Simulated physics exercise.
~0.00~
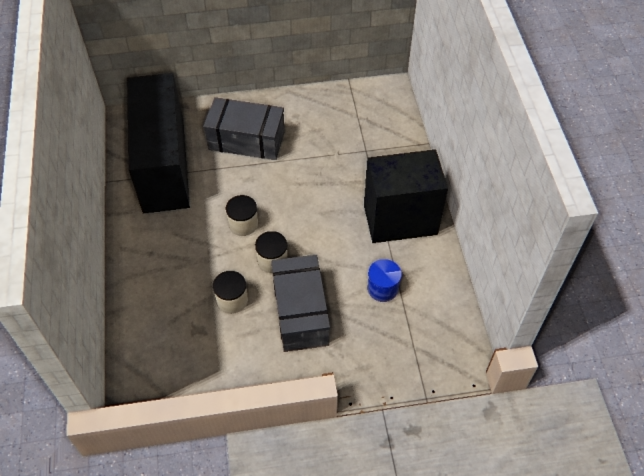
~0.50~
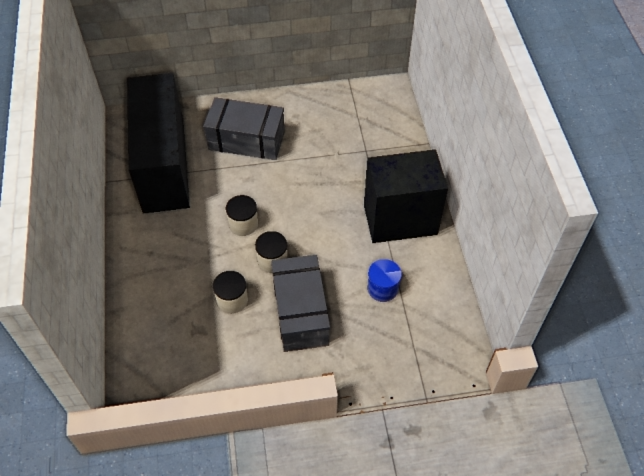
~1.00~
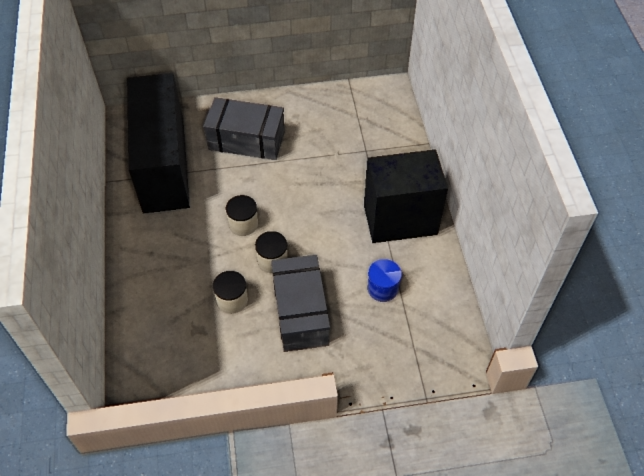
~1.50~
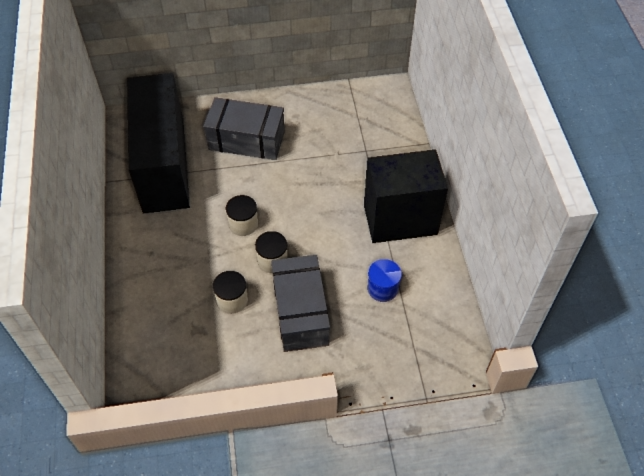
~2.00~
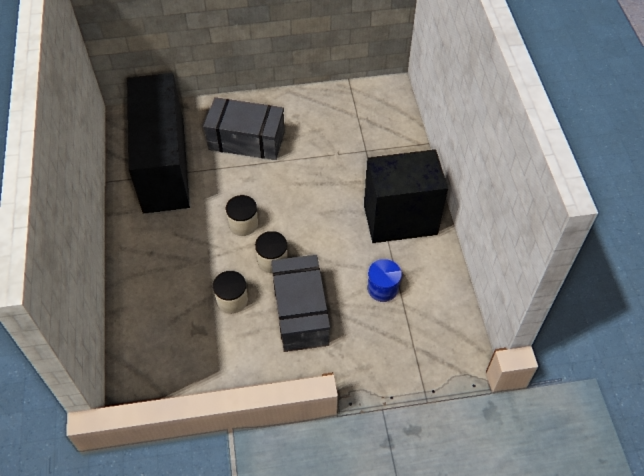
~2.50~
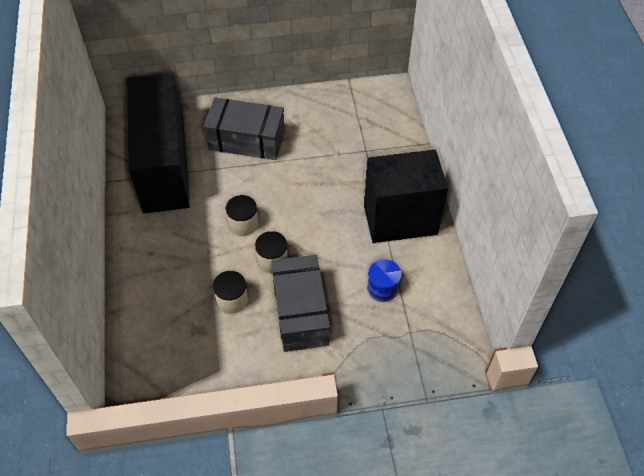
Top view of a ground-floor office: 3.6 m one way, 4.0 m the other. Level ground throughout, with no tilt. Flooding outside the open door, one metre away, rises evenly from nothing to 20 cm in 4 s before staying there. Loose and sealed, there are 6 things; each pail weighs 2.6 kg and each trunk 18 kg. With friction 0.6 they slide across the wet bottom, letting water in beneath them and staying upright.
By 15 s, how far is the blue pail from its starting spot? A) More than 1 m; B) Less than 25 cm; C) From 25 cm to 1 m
(A) More than 1 m.
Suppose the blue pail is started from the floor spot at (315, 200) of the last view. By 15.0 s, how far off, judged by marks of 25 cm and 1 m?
It goes a long way.
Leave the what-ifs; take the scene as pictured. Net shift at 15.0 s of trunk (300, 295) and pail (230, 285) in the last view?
Respectively 100 and 80 cm.
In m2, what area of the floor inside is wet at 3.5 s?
Wet: Near 2.0 m2.
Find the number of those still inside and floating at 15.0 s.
6 at that moment.
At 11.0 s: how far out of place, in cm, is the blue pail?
About 120 cm out of place.
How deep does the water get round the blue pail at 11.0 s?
Near 11 cm deep.
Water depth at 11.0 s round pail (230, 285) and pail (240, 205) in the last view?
Close to 6 and 9 centimetres.
After 3.5 s the blue pail is near (375, 244), 0.3 m from its start, aground; 0 afloat.
After 6.8 s the blue pail is near (315, 77), 2.7 m from its start, afloat; 2 afloat.
After 11.0 s the blue pail is near (350, 178), 1.2 m from its start, afloat; 5 afloat.
After 15.0 s the blue pail is near (315, 85), 2.5 m from its start, afloat; 6 afloat.
